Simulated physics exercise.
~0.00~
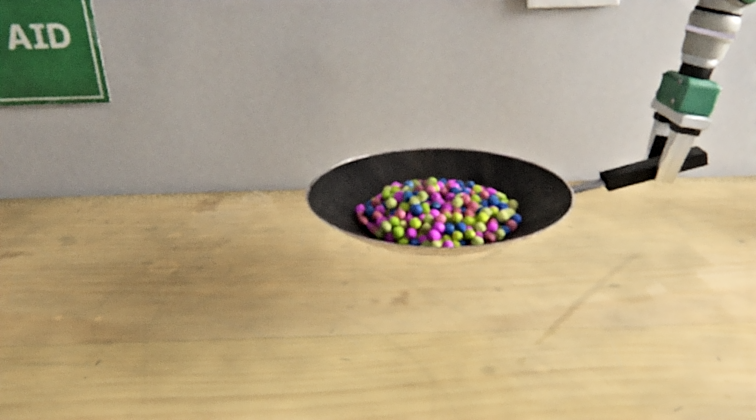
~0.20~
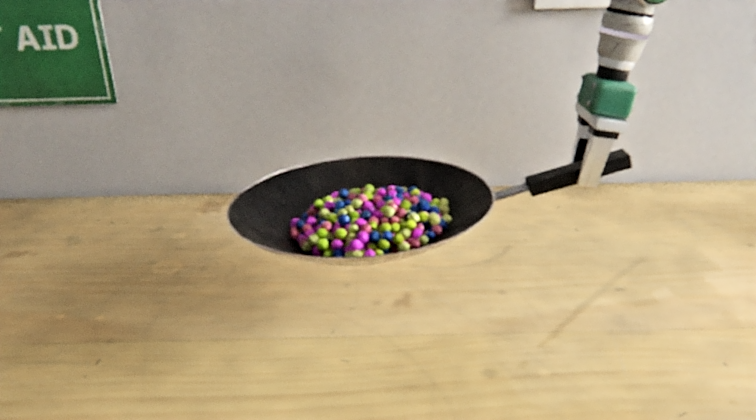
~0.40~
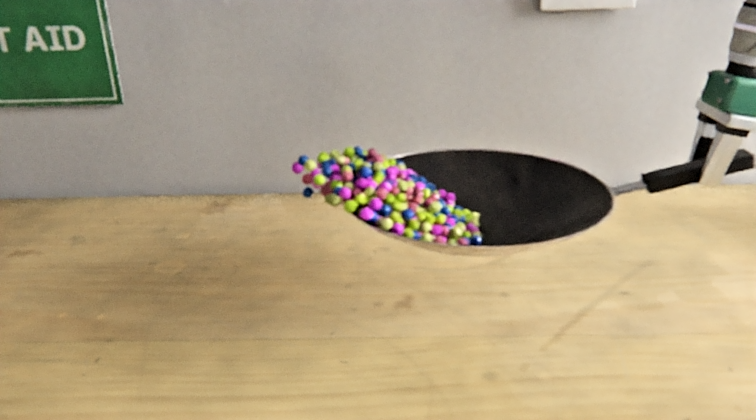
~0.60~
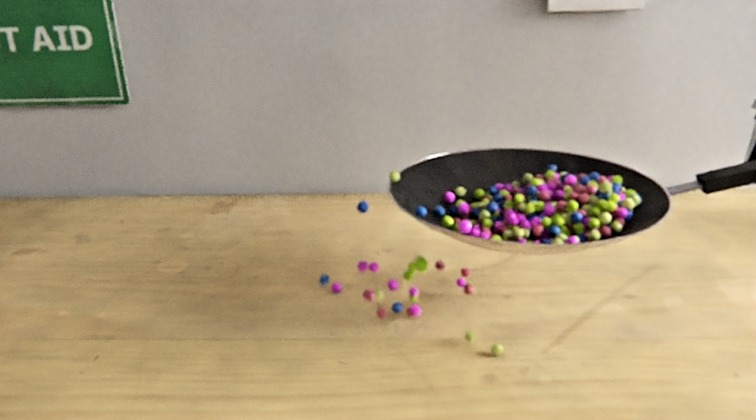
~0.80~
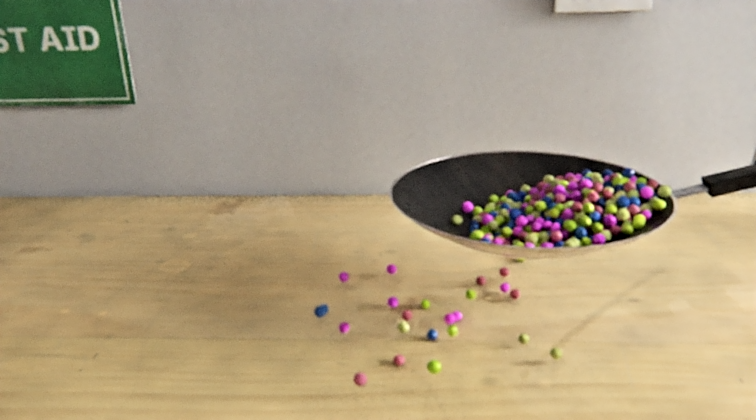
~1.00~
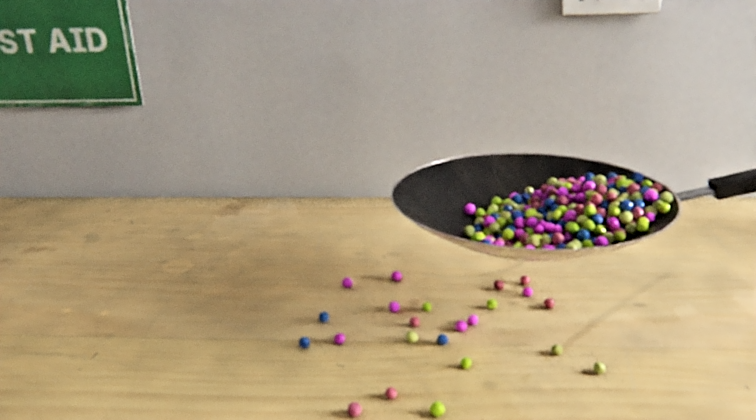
In this clip, a robot arm holds a wok of colourful round sweets above a wooden table, moves it left, then swings it right, making the sweets surge up the left side and some spill over. The wok stops level, most sweets still inside and a small share scattered on the table.
